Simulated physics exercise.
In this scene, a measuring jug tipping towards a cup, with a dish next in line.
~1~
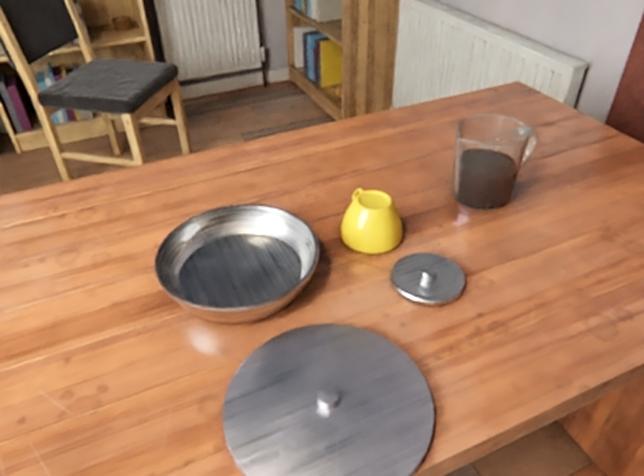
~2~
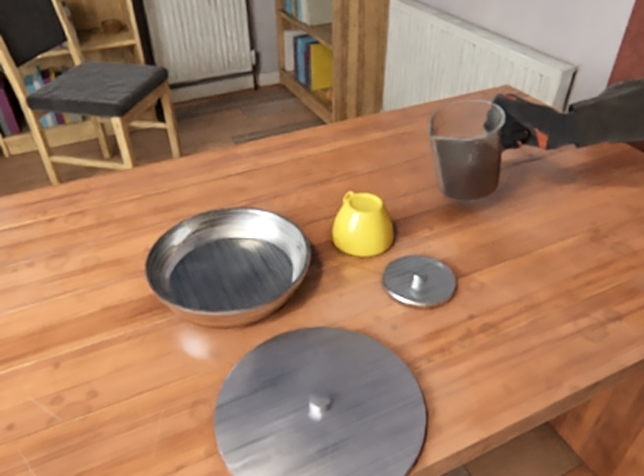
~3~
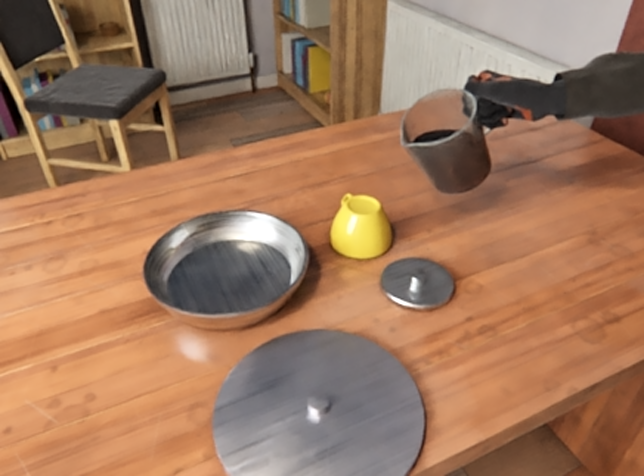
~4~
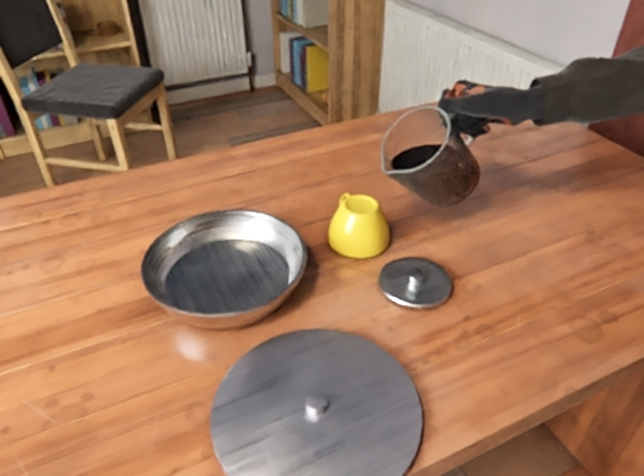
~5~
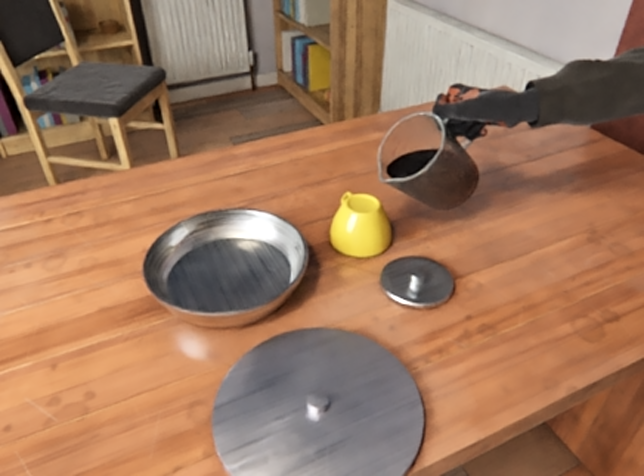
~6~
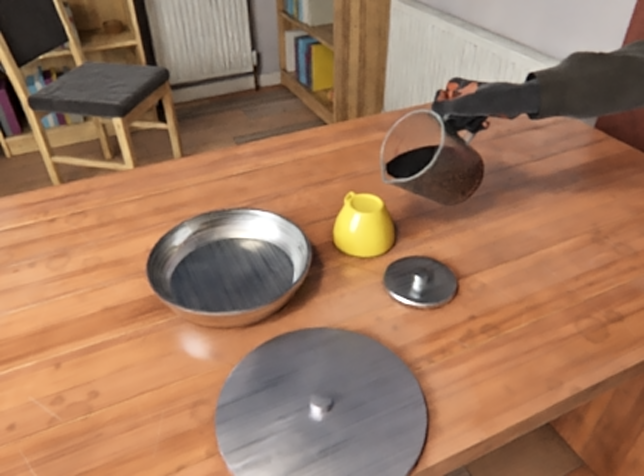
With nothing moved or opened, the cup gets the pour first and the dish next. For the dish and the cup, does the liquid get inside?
Outcome: The dish gets some; the cup gets nothing.
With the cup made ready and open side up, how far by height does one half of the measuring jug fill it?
It reaches something close to 75 per cent.
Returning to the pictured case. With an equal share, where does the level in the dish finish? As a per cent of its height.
Level: Some 20 %.
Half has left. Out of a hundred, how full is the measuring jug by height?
I'd put the level around 25 percent of the height.
A moment on, it runs off the upturned base of the cup.
Further on, the red wine goes into the dish.
When it is over, the cup is empty, in a puddle; the dish has its share inside.
